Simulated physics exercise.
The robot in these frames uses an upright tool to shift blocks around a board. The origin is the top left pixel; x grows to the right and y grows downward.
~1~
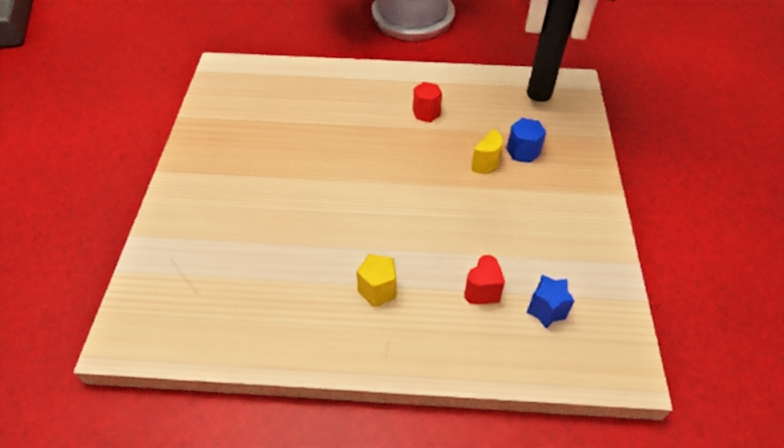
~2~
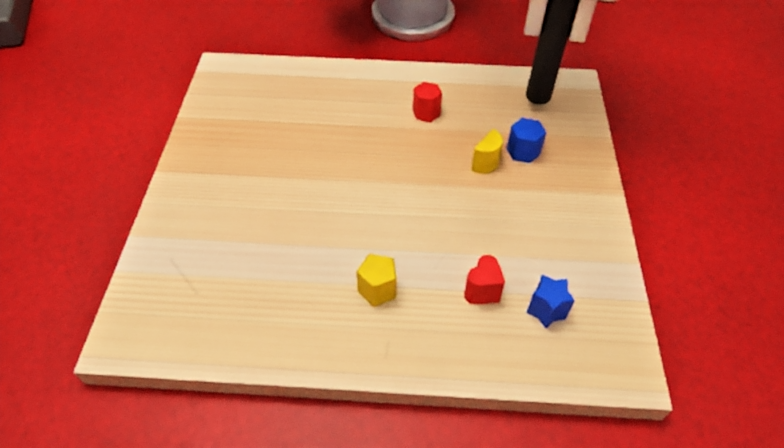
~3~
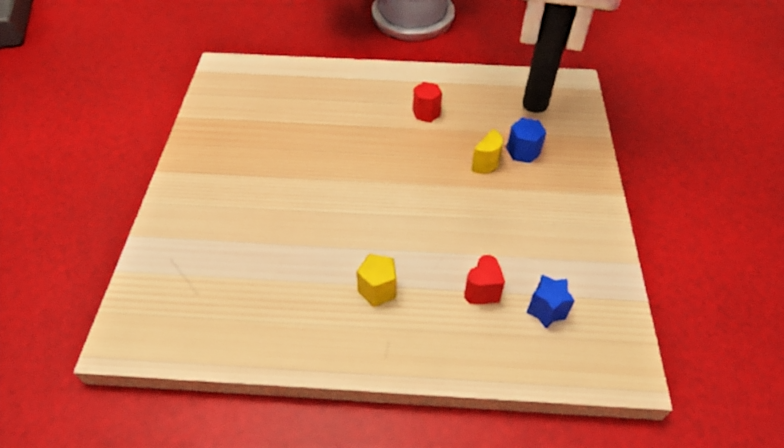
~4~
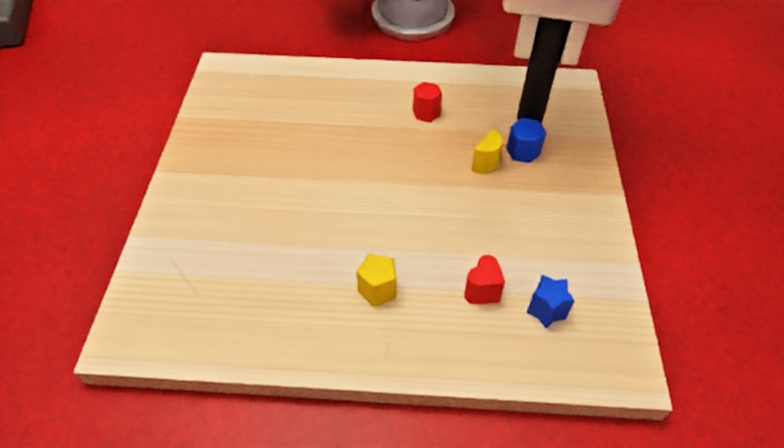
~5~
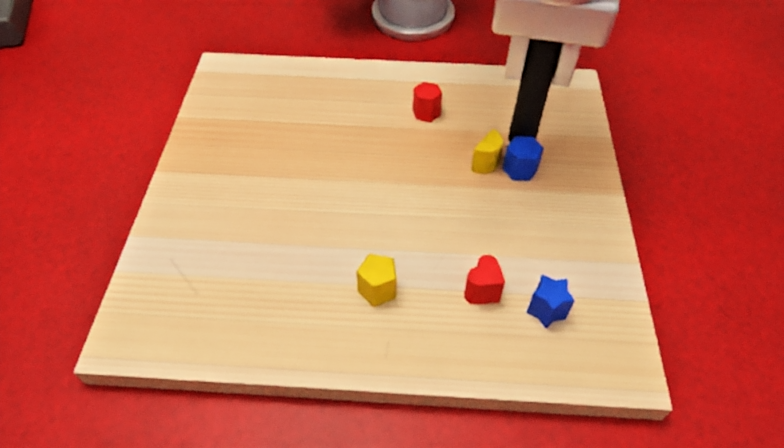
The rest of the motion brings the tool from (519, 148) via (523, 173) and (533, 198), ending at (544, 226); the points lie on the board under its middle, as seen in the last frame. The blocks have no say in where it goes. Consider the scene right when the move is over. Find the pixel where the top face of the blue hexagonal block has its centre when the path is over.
At roughly (523, 215).
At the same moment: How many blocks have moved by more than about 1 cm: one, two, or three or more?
It should be one.
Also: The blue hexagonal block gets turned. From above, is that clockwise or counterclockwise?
Bird's-eye view: Clockwise.
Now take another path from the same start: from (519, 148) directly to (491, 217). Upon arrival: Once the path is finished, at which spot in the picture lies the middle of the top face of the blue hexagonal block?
The point I'd pick in the picture is (528, 204).
The first path, step by step. One third of the way, tool at (526, 165); blue hexagonal block at (526, 173), turned 15° clockwise.
Two thirds of the way, tool at (535, 191); blue hexagonal block at (527, 199), turned 40° clockwise.
At the end, tool at (546, 218); yellow D-shaped block not moved; blue hexagonal block at (523, 215), turned 70° clockwise.
